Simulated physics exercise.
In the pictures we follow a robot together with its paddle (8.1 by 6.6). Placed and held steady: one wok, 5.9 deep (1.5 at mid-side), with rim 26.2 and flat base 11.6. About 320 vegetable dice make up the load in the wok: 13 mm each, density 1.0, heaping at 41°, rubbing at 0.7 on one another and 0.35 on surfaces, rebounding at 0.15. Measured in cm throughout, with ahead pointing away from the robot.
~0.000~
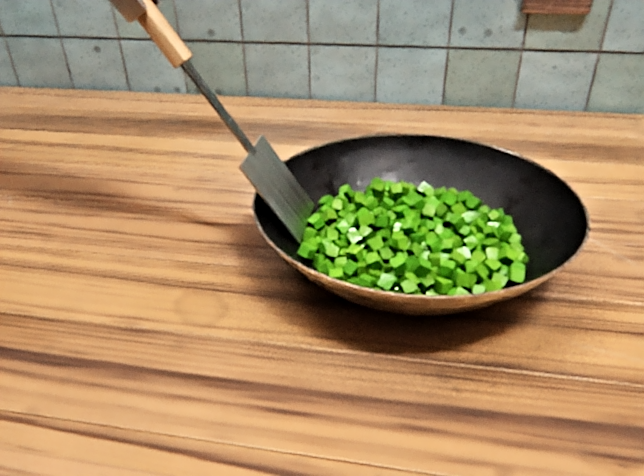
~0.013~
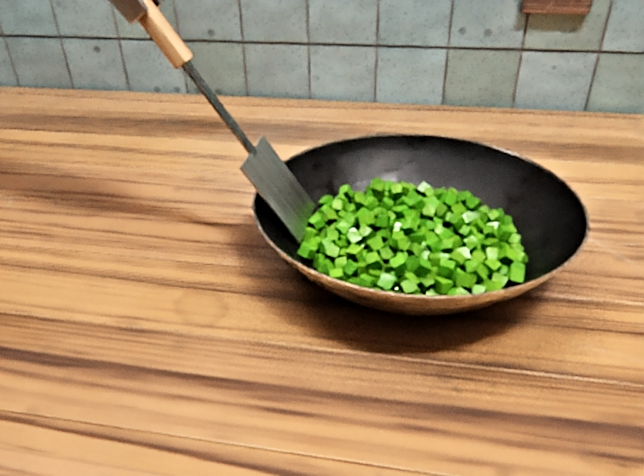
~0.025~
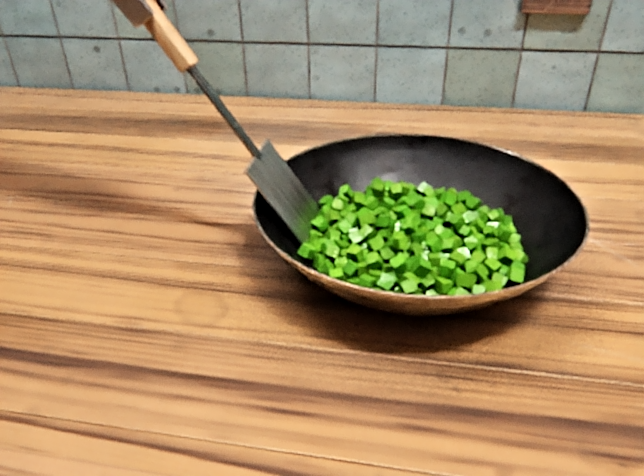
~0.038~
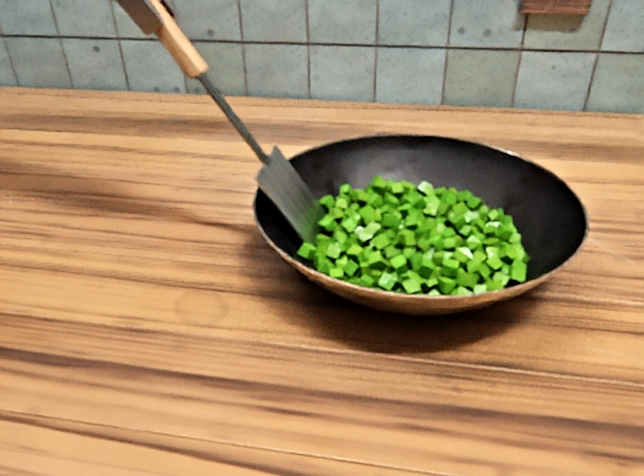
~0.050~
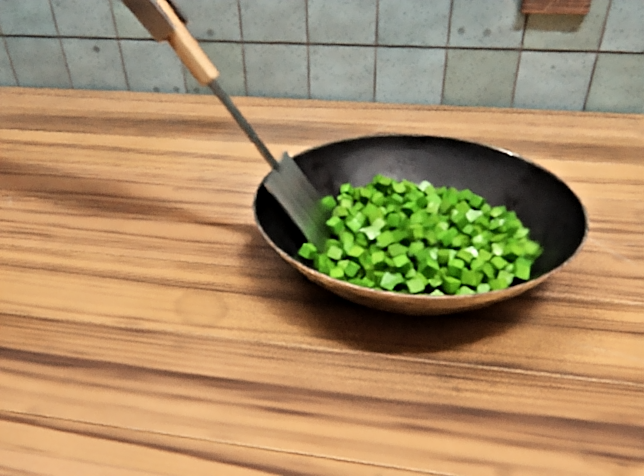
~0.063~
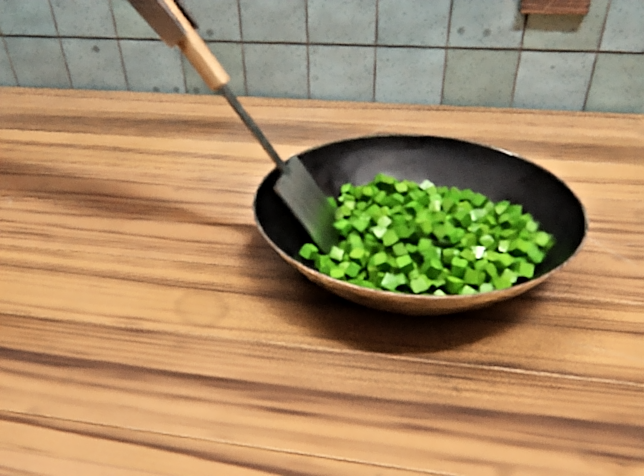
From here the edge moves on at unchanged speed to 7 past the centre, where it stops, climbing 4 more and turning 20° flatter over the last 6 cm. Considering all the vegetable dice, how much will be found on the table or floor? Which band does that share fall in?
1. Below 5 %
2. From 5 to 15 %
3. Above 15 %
From 5 to 15 %.
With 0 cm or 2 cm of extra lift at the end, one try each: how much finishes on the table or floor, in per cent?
Roughly 10 per cent, then 15 per cent.
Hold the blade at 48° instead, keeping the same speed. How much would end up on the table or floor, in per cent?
I'd put it at about 10 per cent.
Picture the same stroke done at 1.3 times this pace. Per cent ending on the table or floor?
Around 25 percent would finish on the table or floor.
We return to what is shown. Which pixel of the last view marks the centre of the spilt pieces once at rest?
(617, 272).
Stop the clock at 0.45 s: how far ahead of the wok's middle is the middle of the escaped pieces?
It sits close to 16 cm ahead of the middle.
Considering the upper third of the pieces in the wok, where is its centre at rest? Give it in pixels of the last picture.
Look near (519, 212).
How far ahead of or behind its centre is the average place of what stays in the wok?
Roughly 4.5 cm ahead.
After 0.14 s, sloping 56°, highest piece 7 above the table; 319 in the wok.
After 0.21 s, sloping 48°, highest piece 8 above the table; 313 in the wok, 6 on the blade or in flight.
After 0.45 s, sloping 36°, highest piece 8 above the table; 294 in the wok, 22 on the table or floor, 3 on the blade or in flight.
After 1.50 s, sloping 36°, highest piece 7 above the table; 291 in the wok, 28 on the table or floor.
At rest, 291 in the wok, 28 on the table or floor. That is 9 % on the table or floor.
